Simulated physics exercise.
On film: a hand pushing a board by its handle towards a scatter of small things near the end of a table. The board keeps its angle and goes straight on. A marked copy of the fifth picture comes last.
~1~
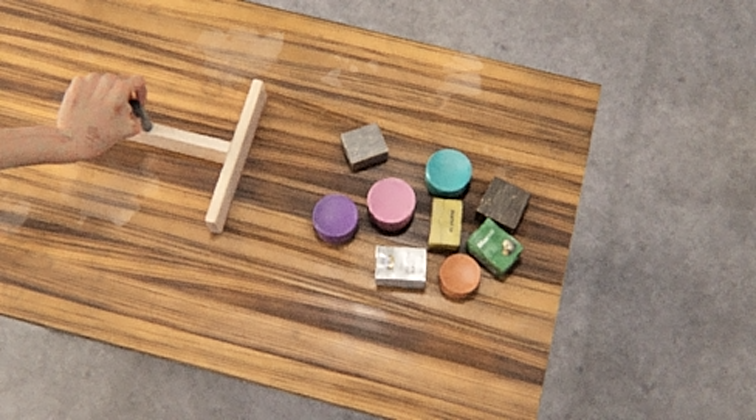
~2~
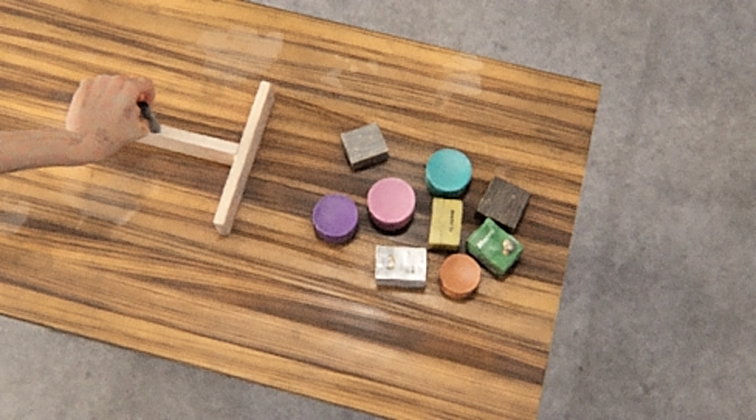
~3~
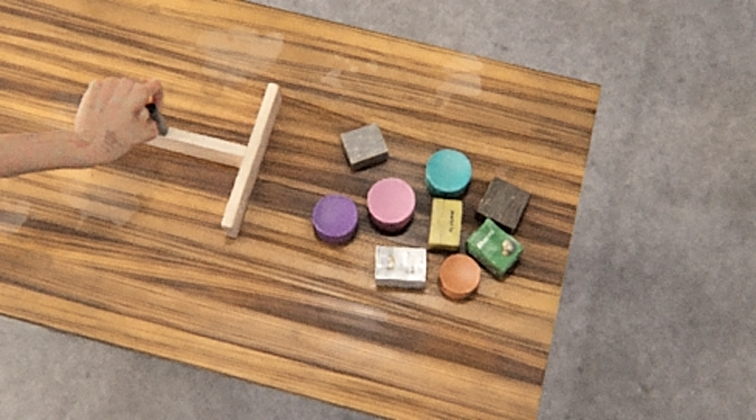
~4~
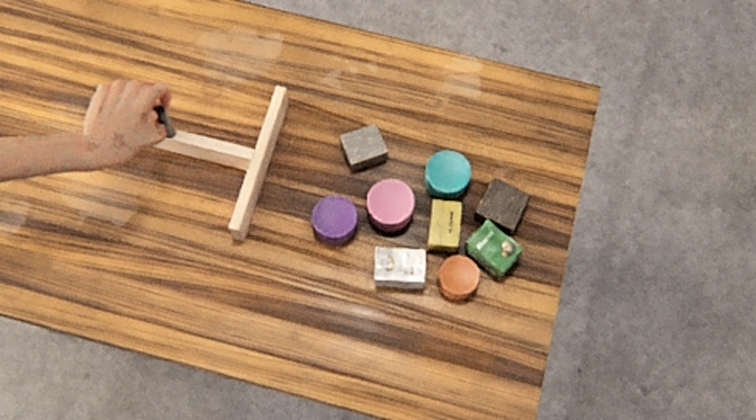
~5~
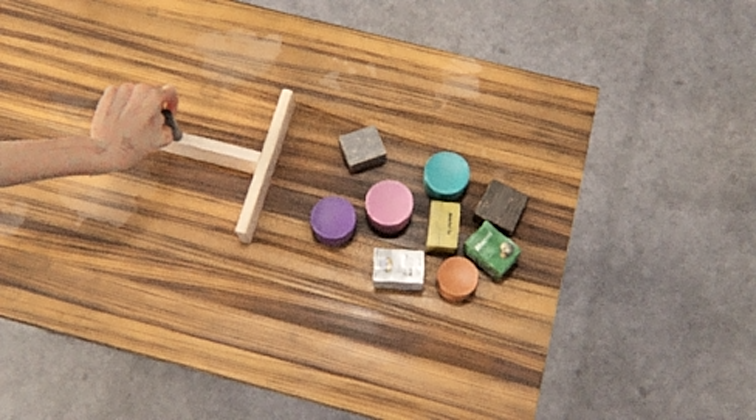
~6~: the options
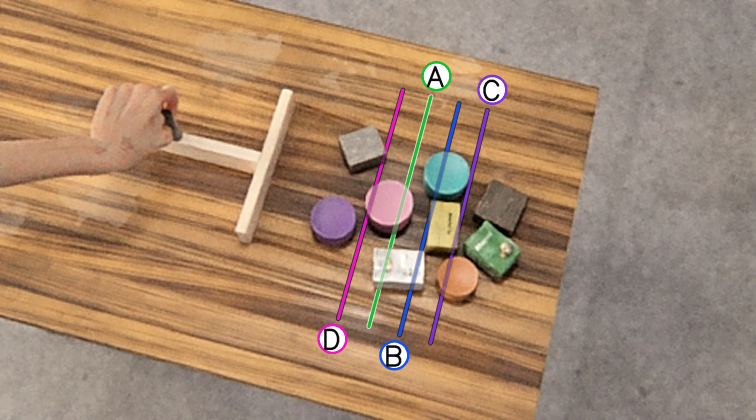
A hand slides a wooden T-shaped board slowly right toward scattered small tubs and blocks.
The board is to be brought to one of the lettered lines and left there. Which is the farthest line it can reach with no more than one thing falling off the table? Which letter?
It should halt at C.
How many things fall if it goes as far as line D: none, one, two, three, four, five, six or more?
The count is none.
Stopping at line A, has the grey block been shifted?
Yes.
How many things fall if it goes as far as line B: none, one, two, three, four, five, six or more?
The count is none.
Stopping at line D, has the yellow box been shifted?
By then, no.
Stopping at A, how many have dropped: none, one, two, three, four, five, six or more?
By then, none.
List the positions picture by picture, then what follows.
The first frame shows board (235, 149); pink tub (391, 205); black block (503, 205).
The second frame shows board (243, 151); turquoise jar (448, 175).
The third frame shows board (251, 153); grey block (364, 147).
The fourth frame shows board (258, 156); white box (400, 268).
The fifth frame shows board (265, 159); green packet (492, 251); pink tub (389, 207); black block (501, 208).
On the copy, A at (401, 206); B at (431, 214); C at (460, 221); D at (372, 199).
On C. First, board (335, 176); grey block (376, 154); purple jar (351, 227).
Then, board (407, 195); black block (516, 213); green packet (500, 253).
Finally, board (459, 208); black block (568, 230); green packet (545, 275); none fallen.
By contrast, A is within the limit but short; B is within the limit but short; D is within the limit but short.
